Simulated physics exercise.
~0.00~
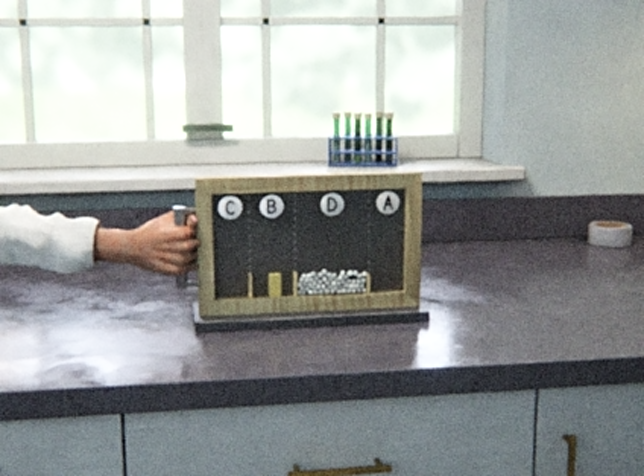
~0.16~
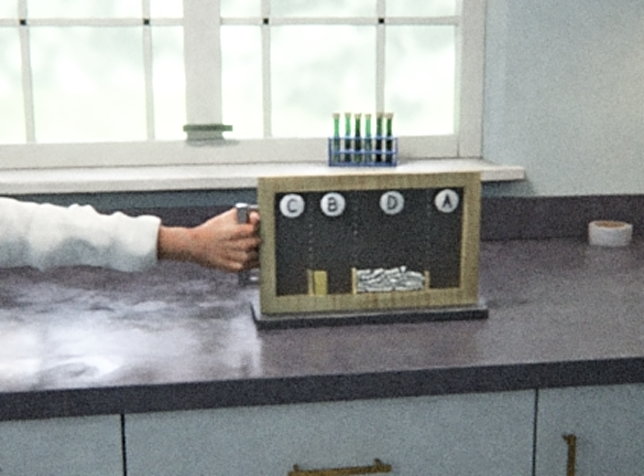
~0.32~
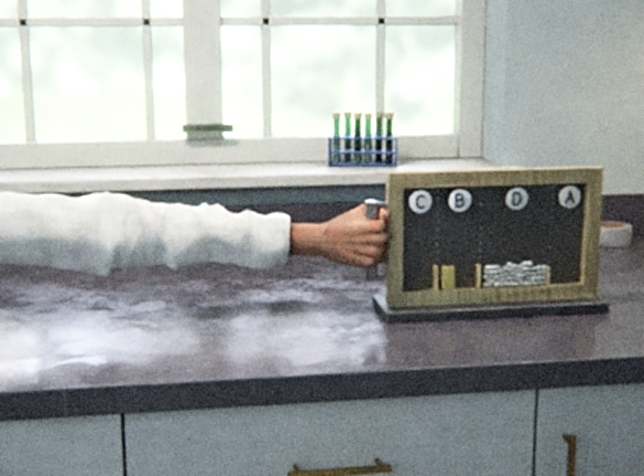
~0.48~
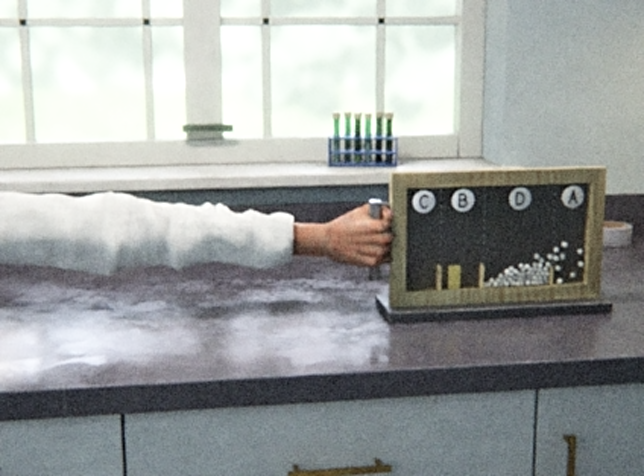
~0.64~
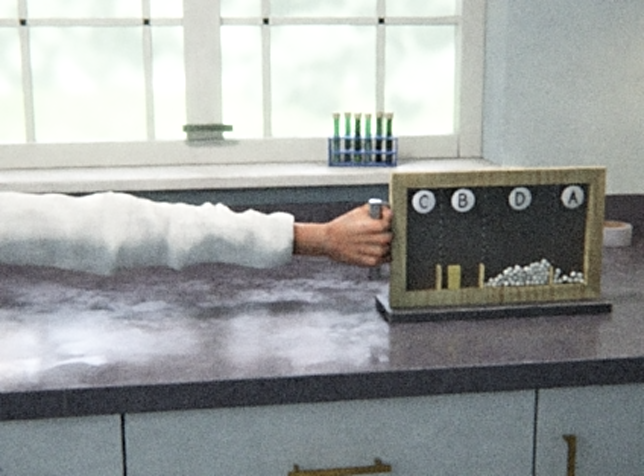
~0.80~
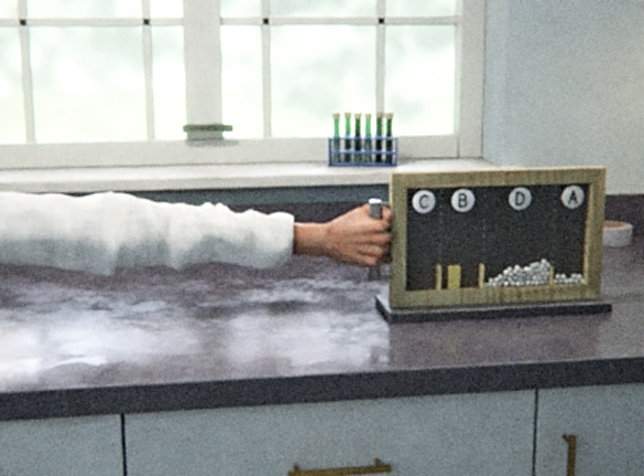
The footage shows a hand pushing a closed, dark-backed case of small white beads and a yellow block rightward across a counter. When the case stops, beads scatter toward the right side, then settle mostly under strip D, with a smaller part under strip A.
